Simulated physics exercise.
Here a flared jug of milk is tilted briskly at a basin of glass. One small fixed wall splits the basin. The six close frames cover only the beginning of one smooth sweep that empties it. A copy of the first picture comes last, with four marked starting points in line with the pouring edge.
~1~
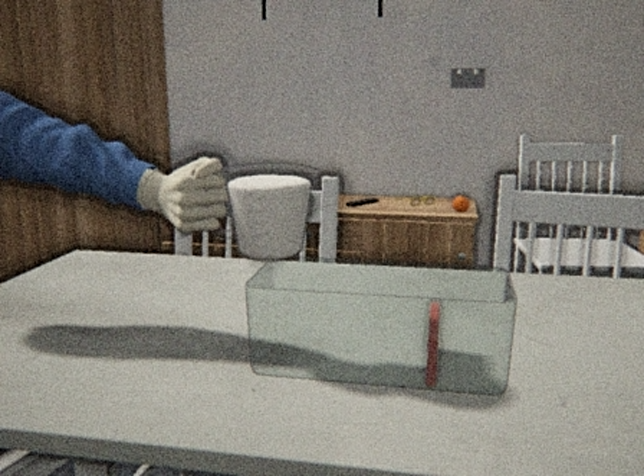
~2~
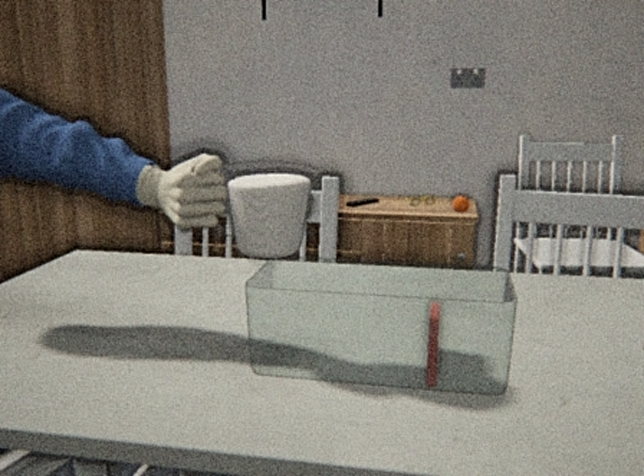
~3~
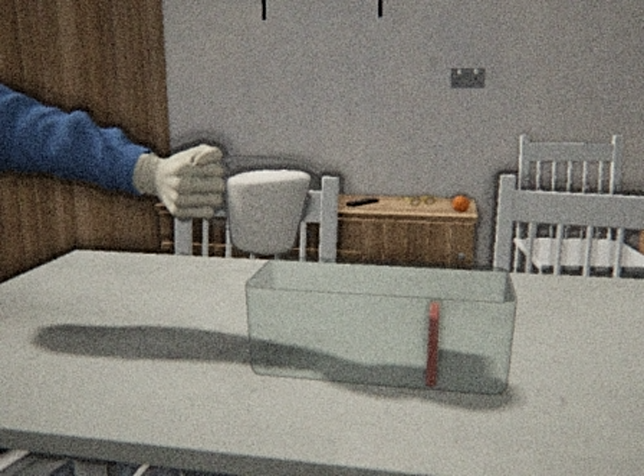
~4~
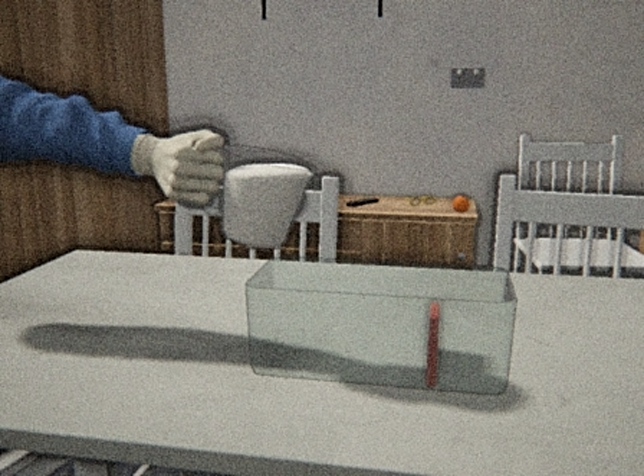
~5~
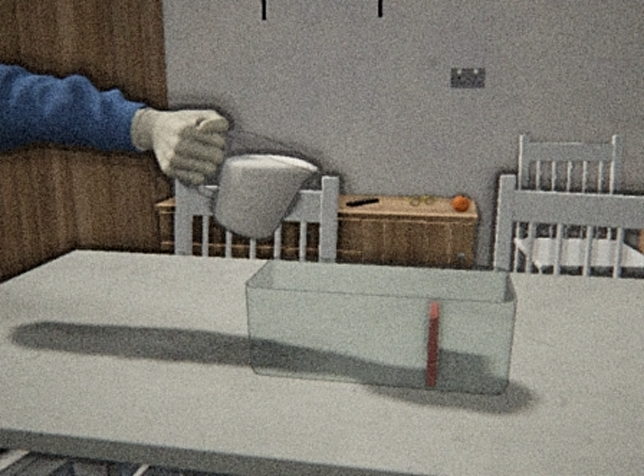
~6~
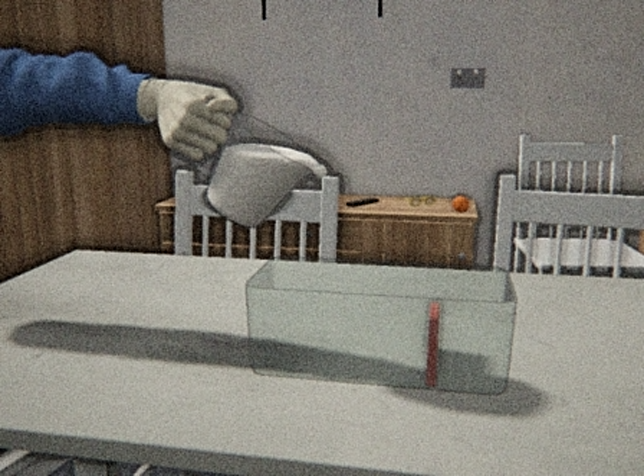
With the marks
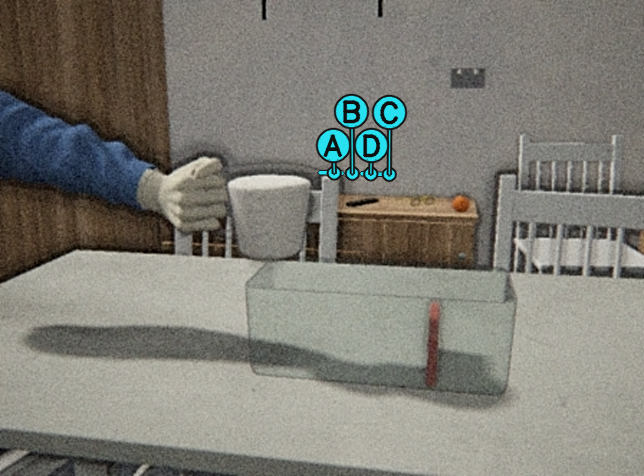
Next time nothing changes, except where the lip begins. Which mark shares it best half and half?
B works best here.
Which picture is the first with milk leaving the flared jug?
Picture 6.
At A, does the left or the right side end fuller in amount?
The left one.
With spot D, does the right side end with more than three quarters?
No, it does not.
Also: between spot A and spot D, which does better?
That is spot D.
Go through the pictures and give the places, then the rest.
Upright, lip at (320, 172); basin from (251, 371) to (507, 393); top of the wall at (434, 320); nothing has left yet, in the first frame.
Upright, lip at (320, 172); nothing has left yet, in the second frame.
Tipped about 6°, lip at (319, 172); nothing has left yet, in the third frame.
Tipped about 13°, lip at (319, 172); nothing has left yet, in the fourth frame.
Tipped about 22°, lip at (318, 172); nothing has left yet, in the fifth frame.
Tipped about 34°, lip at (318, 172); milk is over the lip, down to (318, 172), in the sixth frame.
On the marked copy, A at (334, 173); B at (352, 173); C at (389, 174); D at (370, 173).
Choosing A, about 90 % ends left of the wall and 8 % right of it.
Choosing B, about 50 % ends left of the wall and 46 % right of it; 4 % is lost outside.
Choosing C, about 36 % ends left of the wall and 62 % right of it.
Choosing D, about 33 % ends left of the wall and 61 % right of it; 6 % is lost outside.
